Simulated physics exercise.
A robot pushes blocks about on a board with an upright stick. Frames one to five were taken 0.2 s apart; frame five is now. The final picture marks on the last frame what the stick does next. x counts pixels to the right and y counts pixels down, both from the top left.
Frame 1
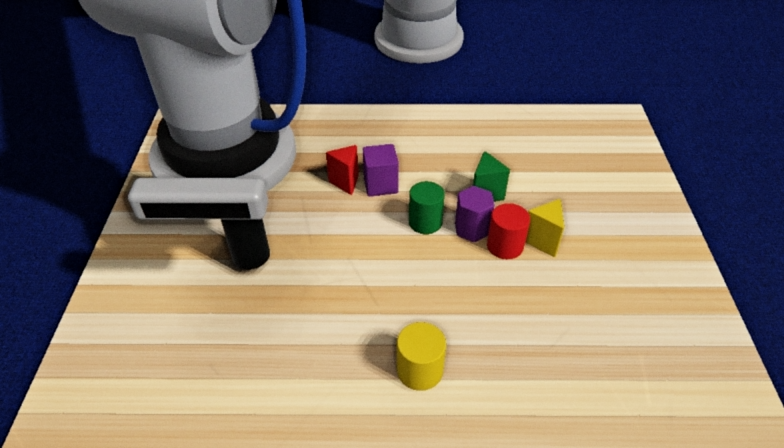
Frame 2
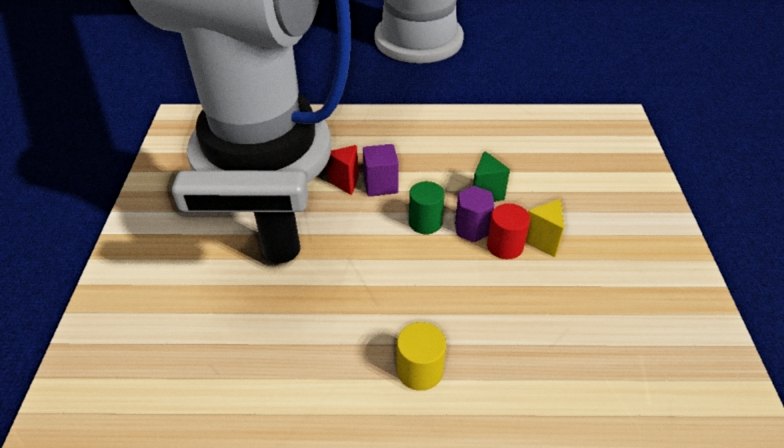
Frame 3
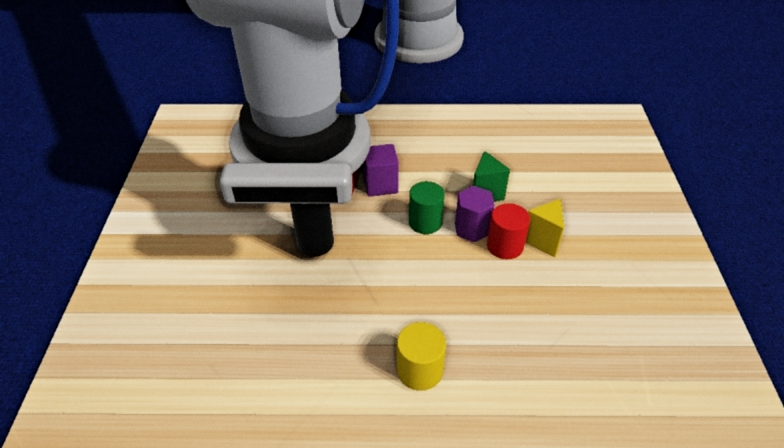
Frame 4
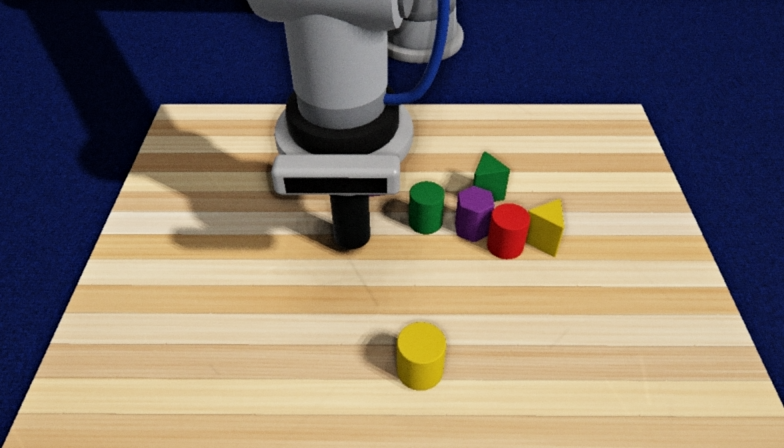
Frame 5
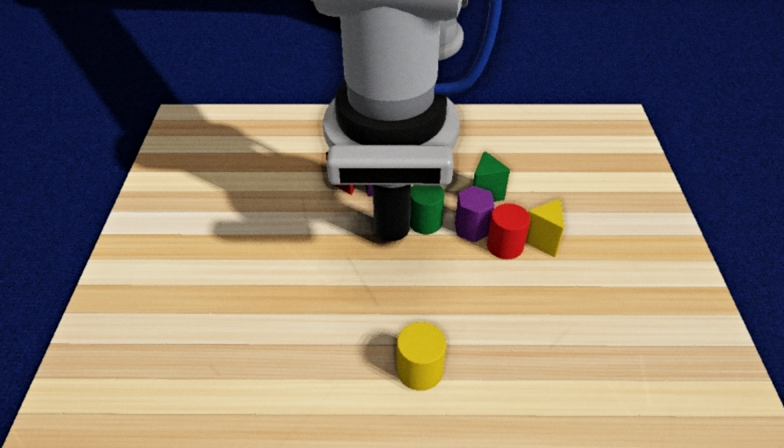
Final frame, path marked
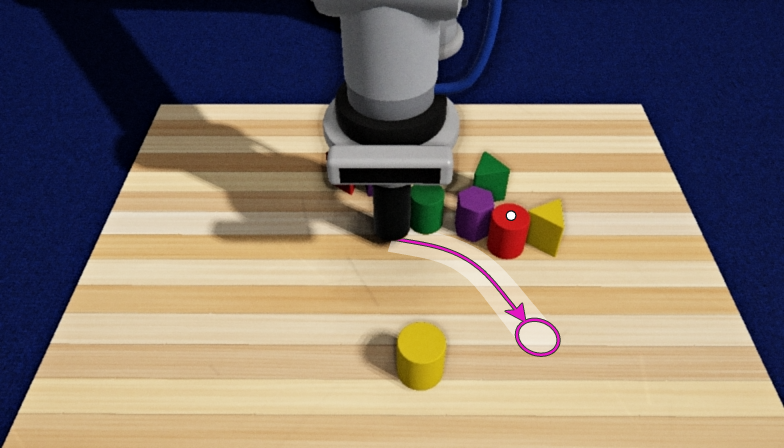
To begin with, a robot arm holds a black upright stick at the left of a wooden board scattered with coloured blocks. The arm slides the stick steadily rightward, passing in front of the red and purple blocks, and ends close beside the green cylinder, while the blocks stay still.
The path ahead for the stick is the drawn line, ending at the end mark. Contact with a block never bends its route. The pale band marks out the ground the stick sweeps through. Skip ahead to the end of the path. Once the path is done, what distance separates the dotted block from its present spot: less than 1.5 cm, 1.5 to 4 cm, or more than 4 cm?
The distance will be below 1.5 cm.
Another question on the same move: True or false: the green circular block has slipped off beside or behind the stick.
It is true.
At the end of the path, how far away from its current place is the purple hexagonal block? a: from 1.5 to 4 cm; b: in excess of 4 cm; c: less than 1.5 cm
c.
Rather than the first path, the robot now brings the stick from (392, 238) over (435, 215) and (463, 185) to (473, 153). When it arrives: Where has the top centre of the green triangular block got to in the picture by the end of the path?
I'd say the green triangular block ends with its top centre at (529, 158).
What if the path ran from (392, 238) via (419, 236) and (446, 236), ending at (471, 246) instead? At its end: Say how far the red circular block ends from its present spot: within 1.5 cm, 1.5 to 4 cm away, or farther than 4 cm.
By the end of the path, it will have gone short of 1.5 cm.
Drawn move, from (392, 238) through (451, 252) and (498, 287) to (538, 337); the dot is on the red circular block.
On the path given first. One third of the way, stick (454, 243); green circular block (439, 190).
Two thirds of the way, stick (501, 279); green circular block (439, 190).
At the end, stick (540, 327); green circular block (439, 190); purple hexagonal block still; red circular block still.
